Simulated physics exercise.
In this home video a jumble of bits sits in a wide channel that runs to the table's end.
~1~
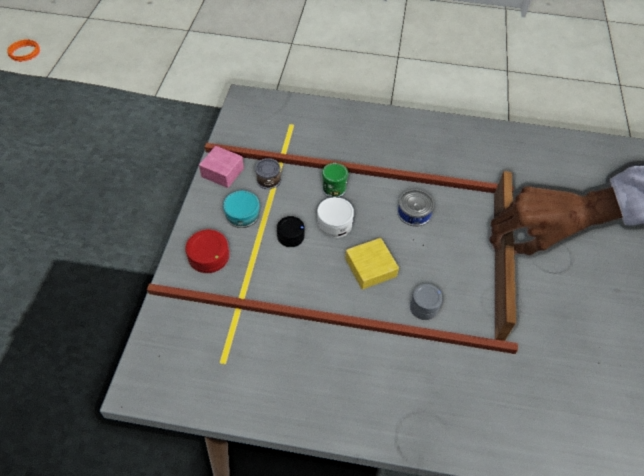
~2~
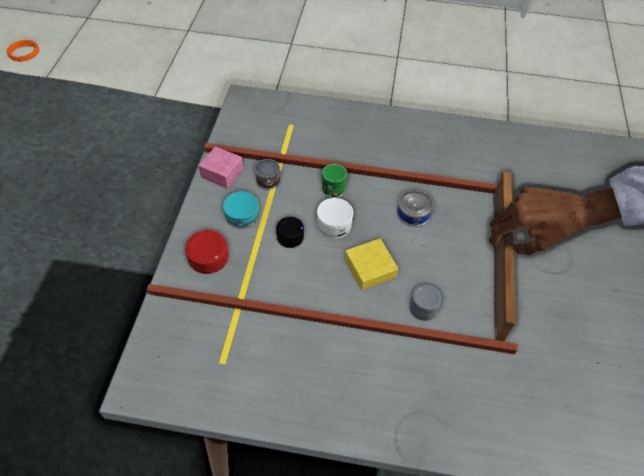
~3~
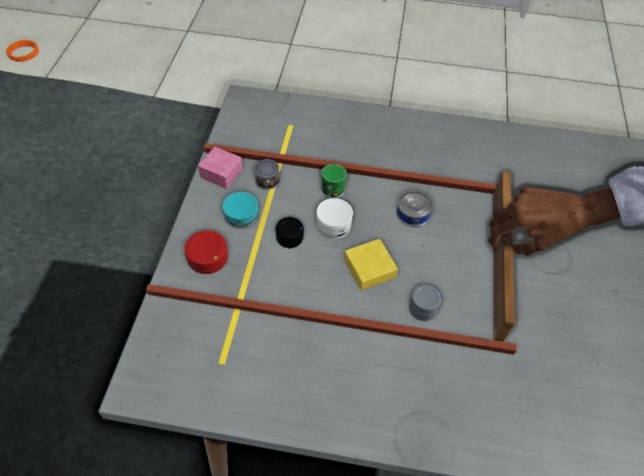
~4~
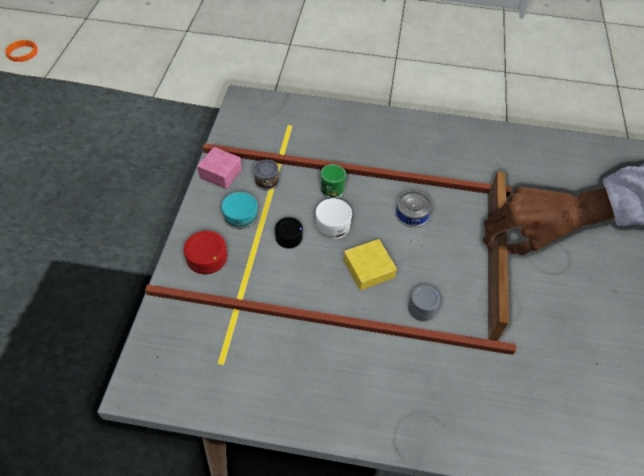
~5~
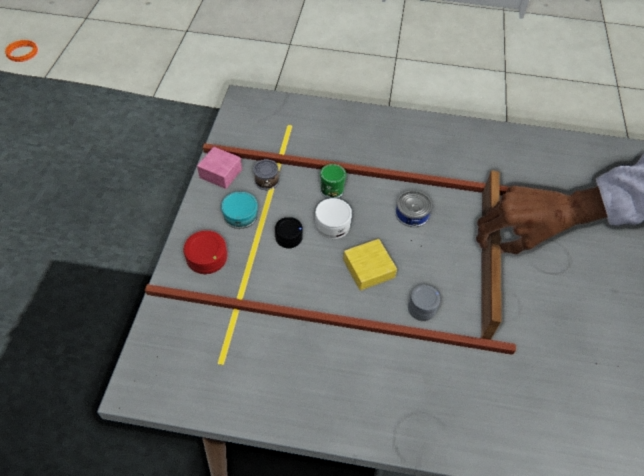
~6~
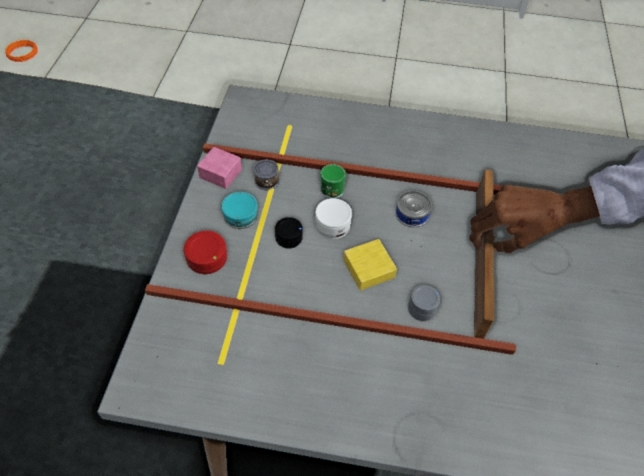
A hand slides a wooden board slightly left between two rails toward scattered small objects.
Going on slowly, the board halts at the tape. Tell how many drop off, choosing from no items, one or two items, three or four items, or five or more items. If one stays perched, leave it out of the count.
No items drop off.
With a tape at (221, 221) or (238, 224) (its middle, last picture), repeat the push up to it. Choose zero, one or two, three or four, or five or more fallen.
Three or four; just one or two.
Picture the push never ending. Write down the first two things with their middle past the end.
Order, earliest first: Pink block, red lid.
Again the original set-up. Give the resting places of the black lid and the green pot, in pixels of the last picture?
The black lid finishes at (207, 225); the green pot finishes at (265, 163).
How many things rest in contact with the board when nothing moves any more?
5.
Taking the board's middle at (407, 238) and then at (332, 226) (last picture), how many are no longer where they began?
First 2 and then 6.
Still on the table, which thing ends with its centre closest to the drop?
The answer is the pink block.
Soon after, none off yet; pink block at rest near (220, 168); red lid at rest near (206, 252); turquoise pot at rest near (240, 210).
In the end, the number that fall off is zero.
